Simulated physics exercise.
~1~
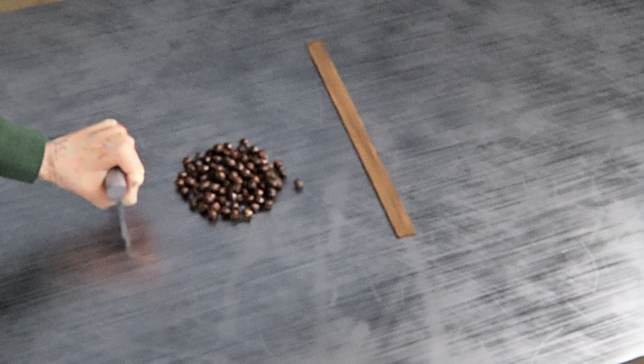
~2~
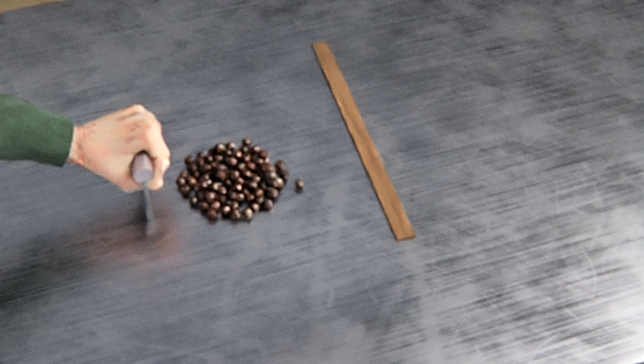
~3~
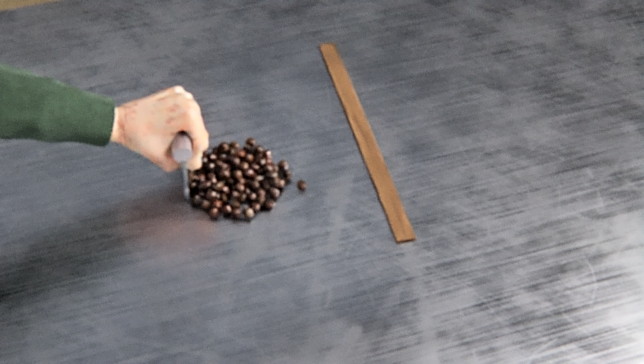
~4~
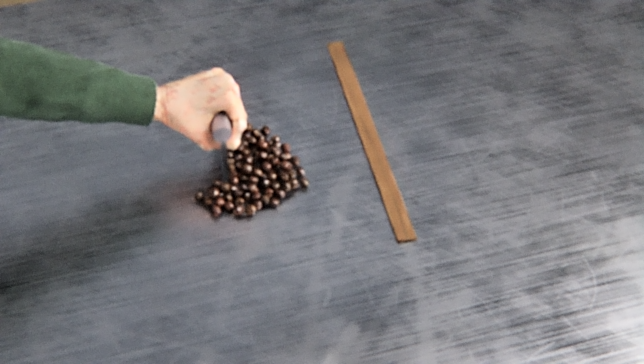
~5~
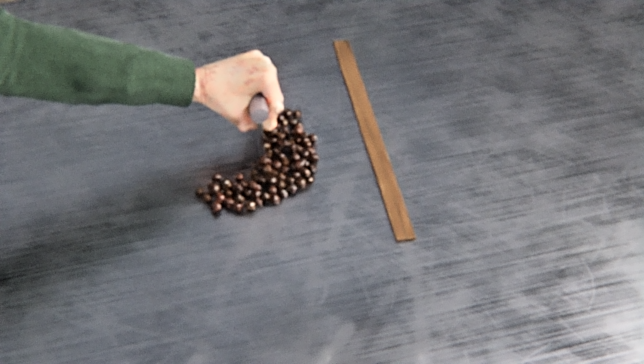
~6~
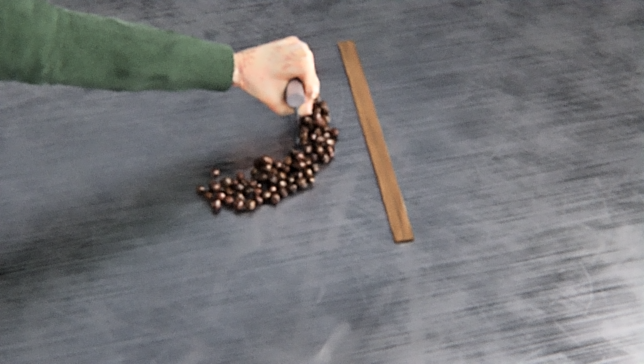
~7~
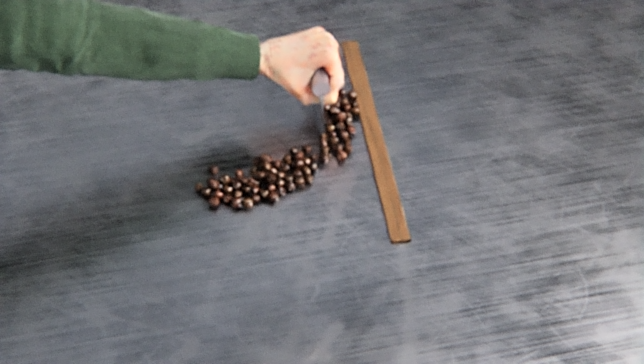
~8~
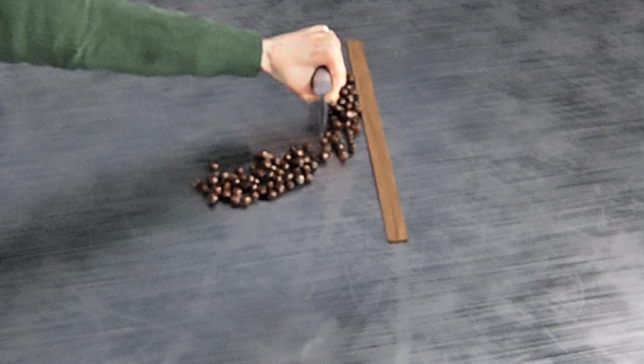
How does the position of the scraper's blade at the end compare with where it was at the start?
At the start the blade was on the left, clear of the pile of balls. By the end it was farther right and higher up, close to the upper part of the wooden strip.
